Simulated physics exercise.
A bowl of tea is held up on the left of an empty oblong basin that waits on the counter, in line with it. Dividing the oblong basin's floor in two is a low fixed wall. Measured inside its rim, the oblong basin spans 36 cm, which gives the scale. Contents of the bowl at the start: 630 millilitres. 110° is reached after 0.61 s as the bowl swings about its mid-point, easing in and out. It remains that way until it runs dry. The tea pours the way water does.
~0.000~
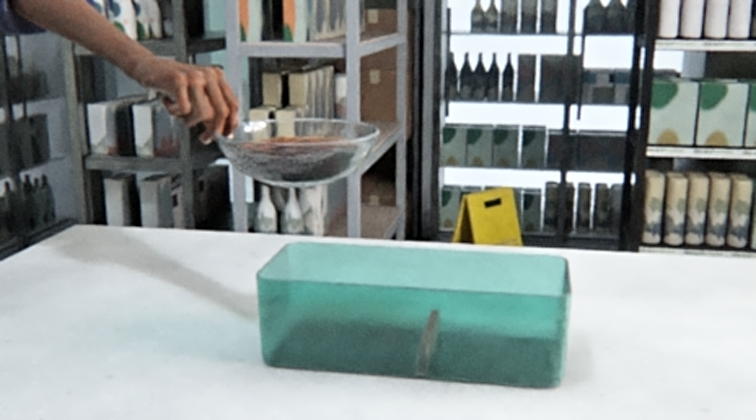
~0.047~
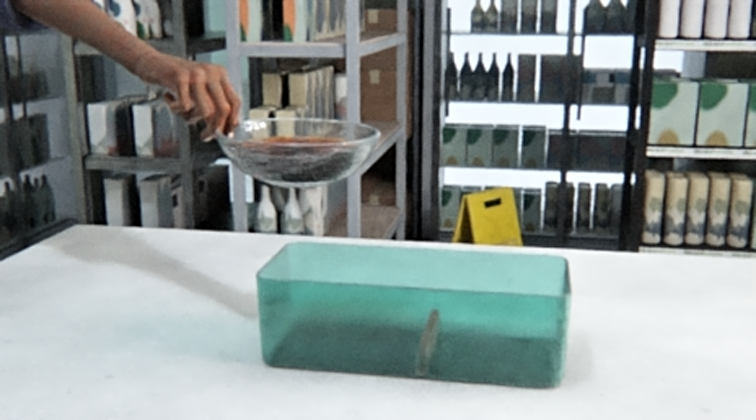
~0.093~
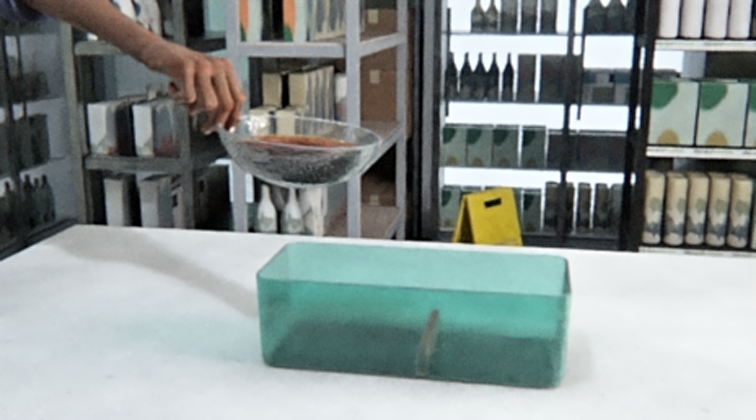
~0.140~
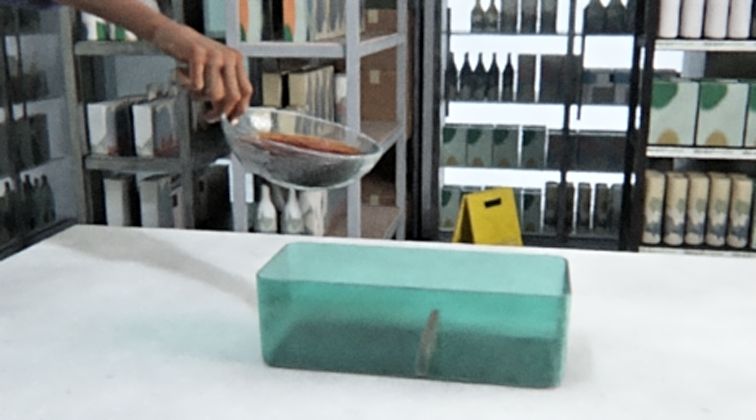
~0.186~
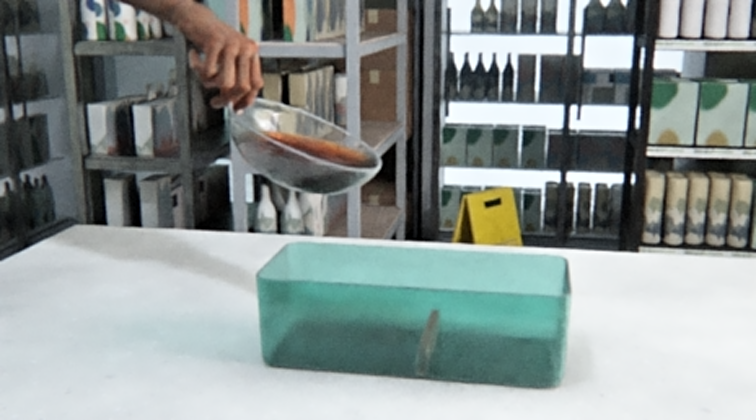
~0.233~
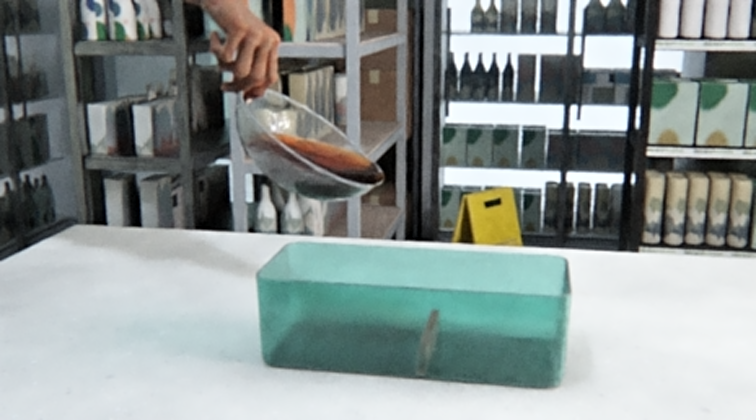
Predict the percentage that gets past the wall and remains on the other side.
The other side holds about 31 % in the end.
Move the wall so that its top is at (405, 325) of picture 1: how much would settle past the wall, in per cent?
Then roughly 50 per cent would end up there.
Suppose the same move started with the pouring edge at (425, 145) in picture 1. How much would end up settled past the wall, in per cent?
Then I'd expect something near 60 per cent.
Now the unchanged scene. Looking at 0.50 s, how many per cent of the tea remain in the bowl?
Around 0 percent.
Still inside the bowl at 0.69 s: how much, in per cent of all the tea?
Roughly 0 percent remains.
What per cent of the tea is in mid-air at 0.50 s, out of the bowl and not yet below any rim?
Around 7 in a hundred.
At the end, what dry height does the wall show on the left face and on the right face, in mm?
I'd say some 14 mm on the left and some 20 mm on the right.
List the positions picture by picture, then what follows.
Tilt 0°; pouring edge (377, 135); surface from (232, 145) to (369, 149); the oblong basin's rim runs from (272, 260) to (569, 277); the wall's top is at (429, 331), in the first frame.
Tilt 2°; pouring edge (377, 137); surface from (232, 144) to (370, 150), in the second frame.
Tilt 6°; pouring edge (379, 144); surface from (233, 140) to (370, 154), in the third frame.
Tilt 14°; pouring edge (380, 154); surface from (237, 136) to (369, 159), in the fourth frame.
Tilt 23°; pouring edge (379, 168); surface from (242, 134) to (368, 163), in the fifth frame.
Tilt 35°; pouring edge (374, 184); surface from (250, 135) to (360, 166); 4 per cent is over the edge, in the sixth frame.
Then, 0.50 s in, the tilt is 101° and 0 per cent is still to pour, 83 is left of the wall and 10 right of it.
Then, 0.69 s in, the tilt is 110° and 0 per cent is still to pour, 60 is left of the wall and 27 right of it.
Then, 0.89 s in, the tilt is 110° and 0 per cent is still to pour, 61 is left of the wall and 30 right of it.
Then, 1.11 s in, the tilt is 110° and 0 per cent is still to pour, 61 is left of the wall and 31 right of it.
Finally, 61 per cent lies left of the wall, 31 right of it and 8 outside.
